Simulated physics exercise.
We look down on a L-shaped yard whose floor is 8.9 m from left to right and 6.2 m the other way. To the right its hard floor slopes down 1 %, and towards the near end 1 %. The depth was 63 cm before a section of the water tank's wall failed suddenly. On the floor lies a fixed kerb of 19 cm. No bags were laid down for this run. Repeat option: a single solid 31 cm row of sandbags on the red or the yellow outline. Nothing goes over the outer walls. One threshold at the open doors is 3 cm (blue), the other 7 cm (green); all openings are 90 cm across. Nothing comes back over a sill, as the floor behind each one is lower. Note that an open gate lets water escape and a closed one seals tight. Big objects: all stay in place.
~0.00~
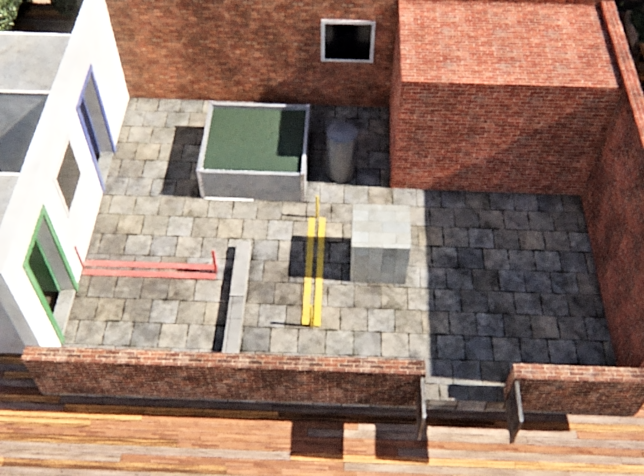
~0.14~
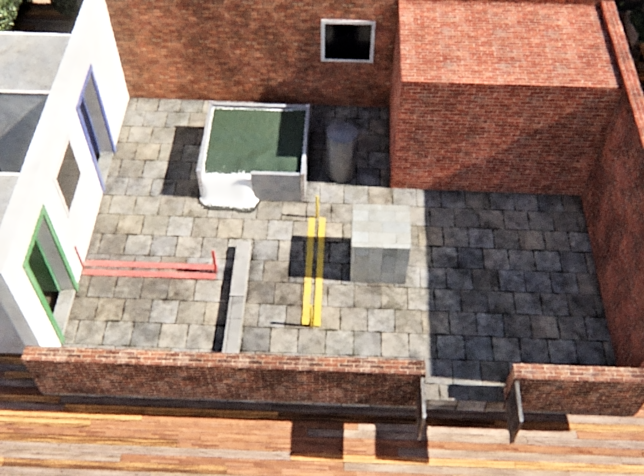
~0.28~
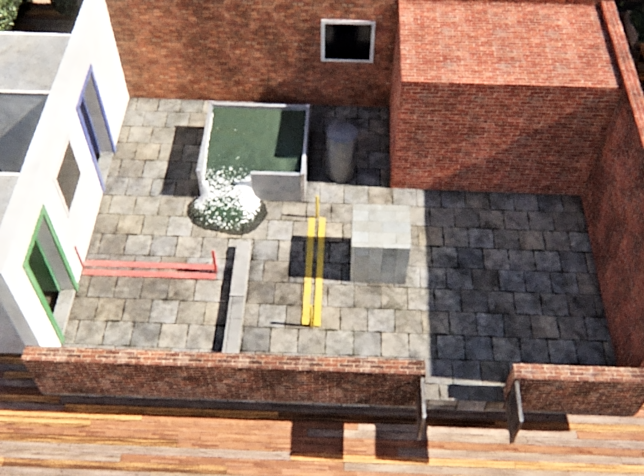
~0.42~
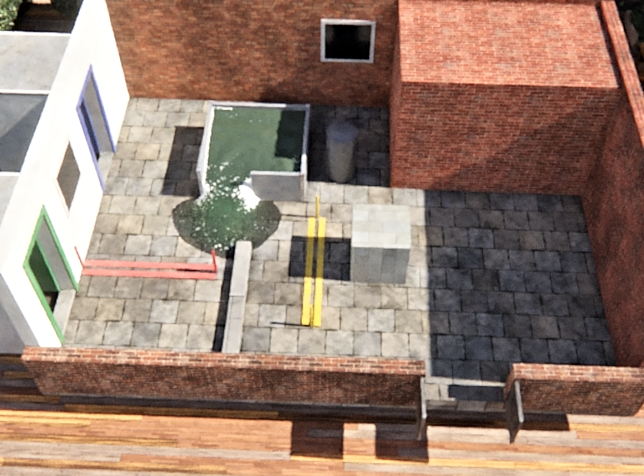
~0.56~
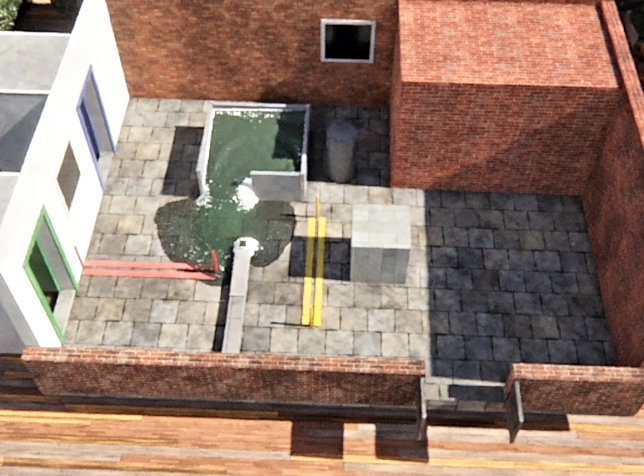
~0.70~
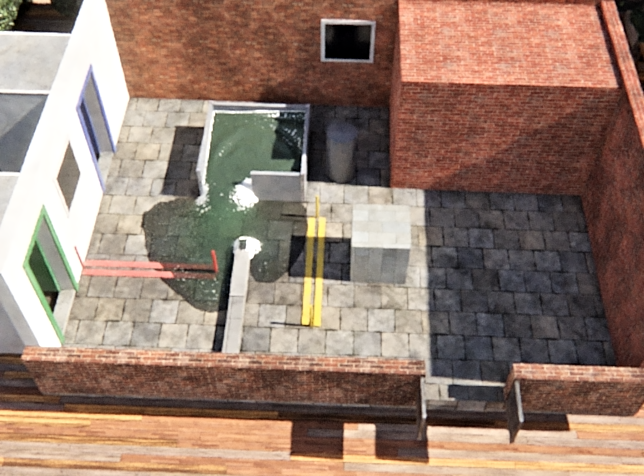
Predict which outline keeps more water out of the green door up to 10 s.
The row does better on red.
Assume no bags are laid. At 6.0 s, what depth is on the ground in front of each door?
So blue stands at 4 cm, while green stands at 11 cm.
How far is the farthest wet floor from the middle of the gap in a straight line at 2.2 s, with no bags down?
About 4.4 metres.
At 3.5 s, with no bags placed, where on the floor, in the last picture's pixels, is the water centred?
The water's centre sits near (221, 255).
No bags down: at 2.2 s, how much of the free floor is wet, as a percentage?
The flood covers close to 35 per cent of the floor.
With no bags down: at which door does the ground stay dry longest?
The blue door.
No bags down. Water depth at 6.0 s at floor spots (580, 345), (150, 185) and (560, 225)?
I'd estimate 2, 4 and 0 centimetres.
After 1.4 s water covers 25 % of the floor and is deepest (35 cm) near (219, 200) in the run without bags; in at the green door, 0 L with no bags, 0 L with the row on red, 0 L on yellow.
After 2.2 s water covers 35 % of the floor and is deepest (38 cm) near (67, 370) in the run without bags; in at the green door, 4 L with no bags, 0 L with the row on red, 6 L on yellow.
After 3.5 s water covers 35 % of the floor and is deepest (24 cm) near (135, 372) in the run without bags; in at the green door, 37 L with no bags, 0 L with the row on red, 43 L on yellow.
After 6.0 s water covers 55 % of the floor and is deepest (16 cm) near (181, 374) in the run without bags; in at the green door, 74 L with no bags, 9 L with the row on red, 77 L on yellow.
After 10.0 s water covers 70 % of the floor and is deepest (11 cm) near (158, 373) in the run without bags; in at the green door, 98 L with no bags, 12 L with the row on red, 101 L on yellow.
